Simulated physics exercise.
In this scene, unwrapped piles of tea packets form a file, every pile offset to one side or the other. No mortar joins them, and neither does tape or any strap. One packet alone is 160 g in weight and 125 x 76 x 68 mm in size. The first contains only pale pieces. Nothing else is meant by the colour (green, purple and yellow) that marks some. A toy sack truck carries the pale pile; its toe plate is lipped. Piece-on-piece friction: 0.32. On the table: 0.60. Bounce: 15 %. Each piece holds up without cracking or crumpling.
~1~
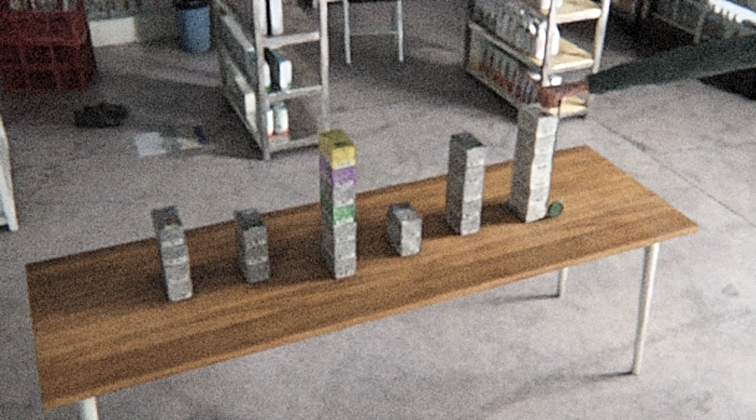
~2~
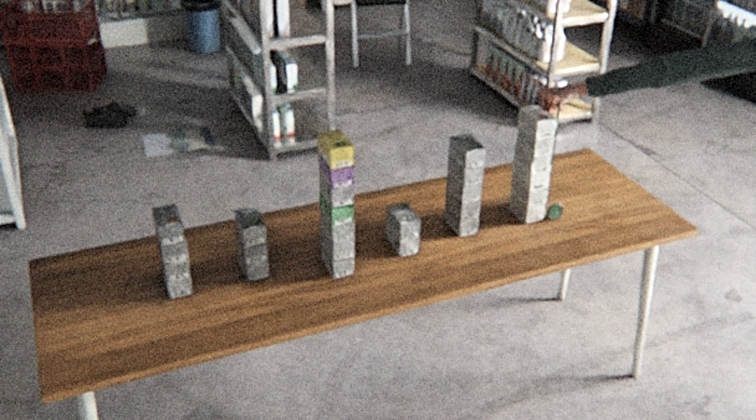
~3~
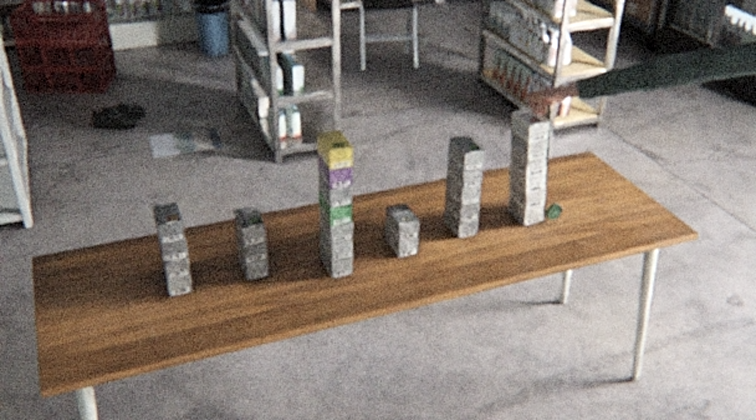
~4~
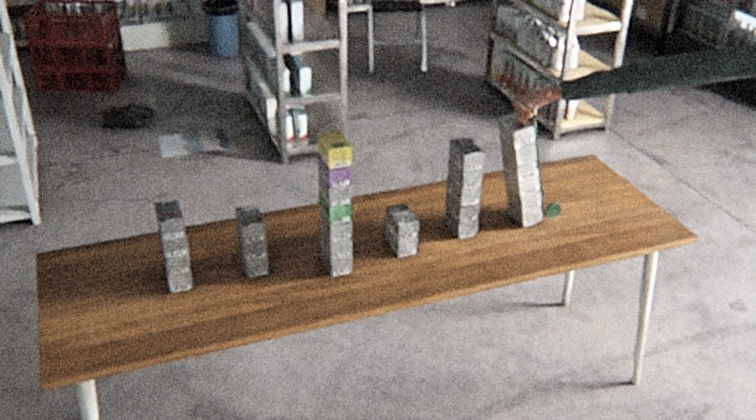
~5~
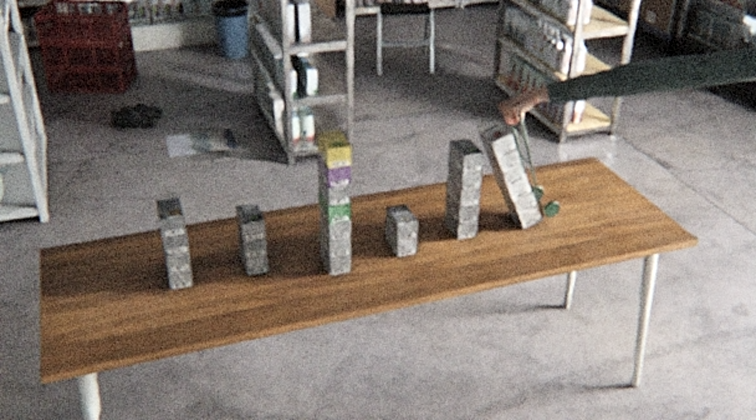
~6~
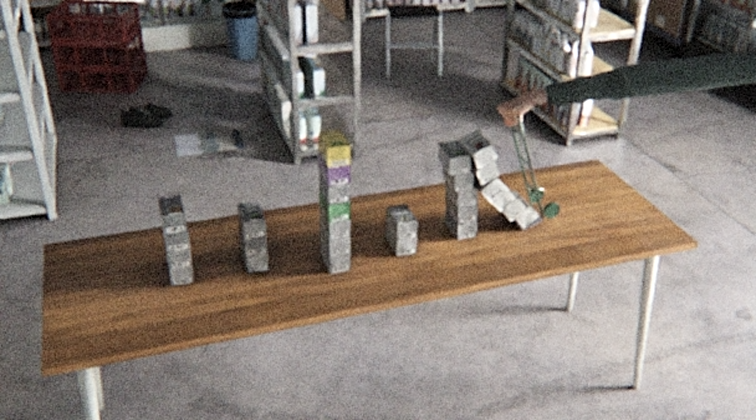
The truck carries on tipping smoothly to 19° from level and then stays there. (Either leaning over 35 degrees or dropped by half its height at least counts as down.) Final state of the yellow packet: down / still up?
Holds.
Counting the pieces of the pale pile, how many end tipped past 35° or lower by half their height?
Count: 6.
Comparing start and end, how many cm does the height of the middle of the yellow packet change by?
About 0 cm lower.
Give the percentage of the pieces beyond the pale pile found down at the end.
Near enough 30 per cent of them, I reckon.
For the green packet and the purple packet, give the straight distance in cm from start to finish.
Green: 0 cm, purple: 0 cm.
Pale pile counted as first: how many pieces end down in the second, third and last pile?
Pile by pile: Second 5, third 1, last 0.
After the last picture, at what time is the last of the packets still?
I'd say around 1.0 seconds.
Then, 0.10 s later than the last frame, 6 of the pale pile down; none of the 21 other packets down, 5 disturbed; yellow packet unmoved.
Then, 0.24 s later than the last frame, 6 of the pale pile down; 3 of the 21 other packets down; yellow packet unmoved.
Then, 0.48 s later than the last frame, 6 of the pale pile down; 5 of the 21 other packets down; yellow packet unmoved.
When it is over, 6 of the pale pile down; 6 of the 21 other packets down; yellow packet unmoved; purple packet unmoved; green packet unmoved. In pixels of the last frame, middles, yellow packet near (334, 148), purple packet near (333, 167).
